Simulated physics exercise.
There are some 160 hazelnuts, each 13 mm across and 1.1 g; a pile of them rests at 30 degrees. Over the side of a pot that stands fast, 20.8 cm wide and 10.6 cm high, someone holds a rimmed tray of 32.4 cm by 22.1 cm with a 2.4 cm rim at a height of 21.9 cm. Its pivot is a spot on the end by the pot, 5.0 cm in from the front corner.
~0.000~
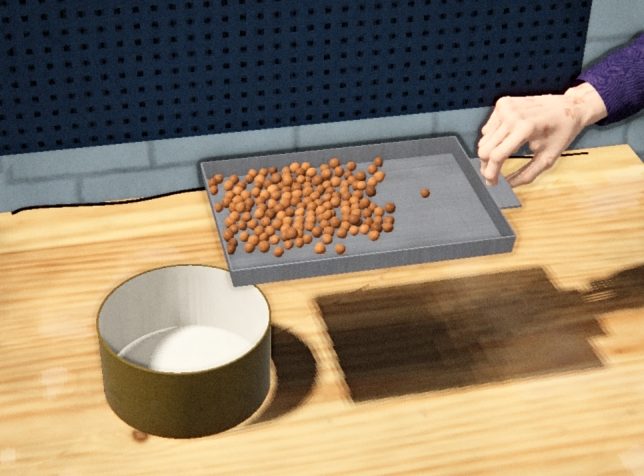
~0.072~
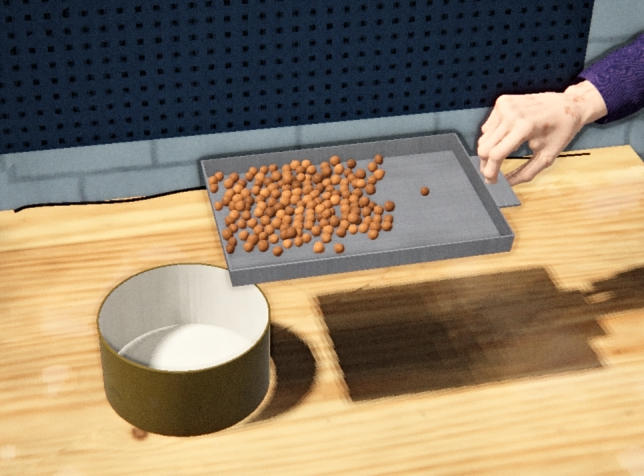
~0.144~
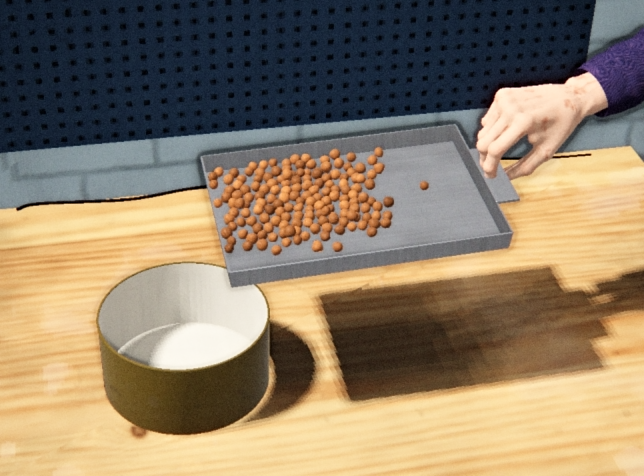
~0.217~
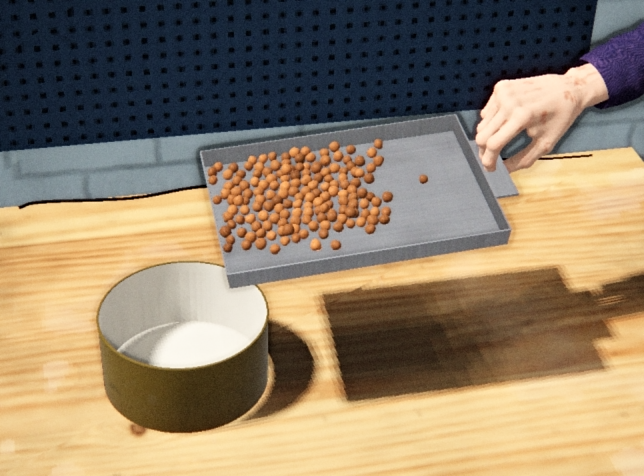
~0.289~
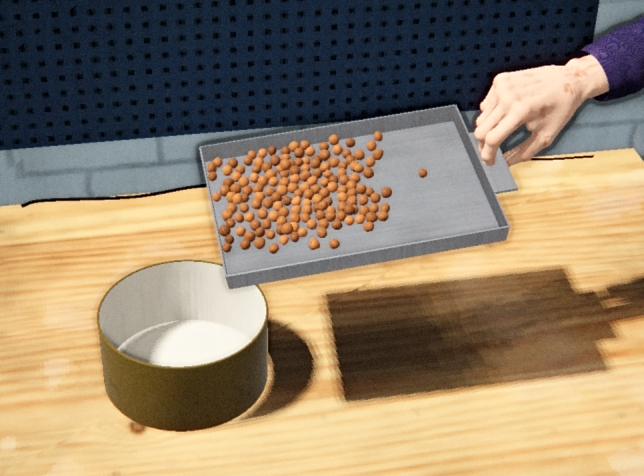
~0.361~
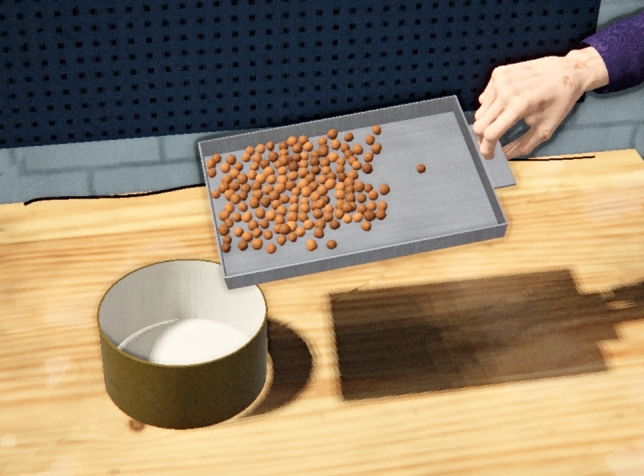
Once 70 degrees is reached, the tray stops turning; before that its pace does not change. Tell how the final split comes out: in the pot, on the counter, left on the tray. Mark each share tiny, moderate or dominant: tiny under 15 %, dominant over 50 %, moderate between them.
Pot: Tiny, counter: Tiny, tray: Dominant.
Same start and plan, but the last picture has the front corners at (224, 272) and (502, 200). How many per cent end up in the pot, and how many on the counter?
You'd end with pot at 0 and counter at 0.
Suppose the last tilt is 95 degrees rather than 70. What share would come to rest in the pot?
Around 10 in a hundred.
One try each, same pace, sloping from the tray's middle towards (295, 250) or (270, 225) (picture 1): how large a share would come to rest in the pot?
Roughly 0 per cent on the first try and 0 per cent on the second.
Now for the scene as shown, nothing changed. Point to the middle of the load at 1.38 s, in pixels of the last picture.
Near pixel (271, 210).
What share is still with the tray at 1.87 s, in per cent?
About 100% of the load.
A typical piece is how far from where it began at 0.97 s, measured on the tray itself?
By then it sits near 6 cm from where it began.
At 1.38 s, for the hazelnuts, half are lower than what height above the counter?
Around 28 cm up.
Then, at 0.97 s, tilt 40 degrees; the tray holds 100 %, the pot 0 %.
After 1.38 s, tilt 58 degrees; the tray holds 100 %, the pot 0 %.
Then, at 1.87 s, tilt 70 degrees; the tray holds 100 %, the pot 0 %.
In the end, at 2.6 s, pot 0 %, counter 5 %, tray 95 %.
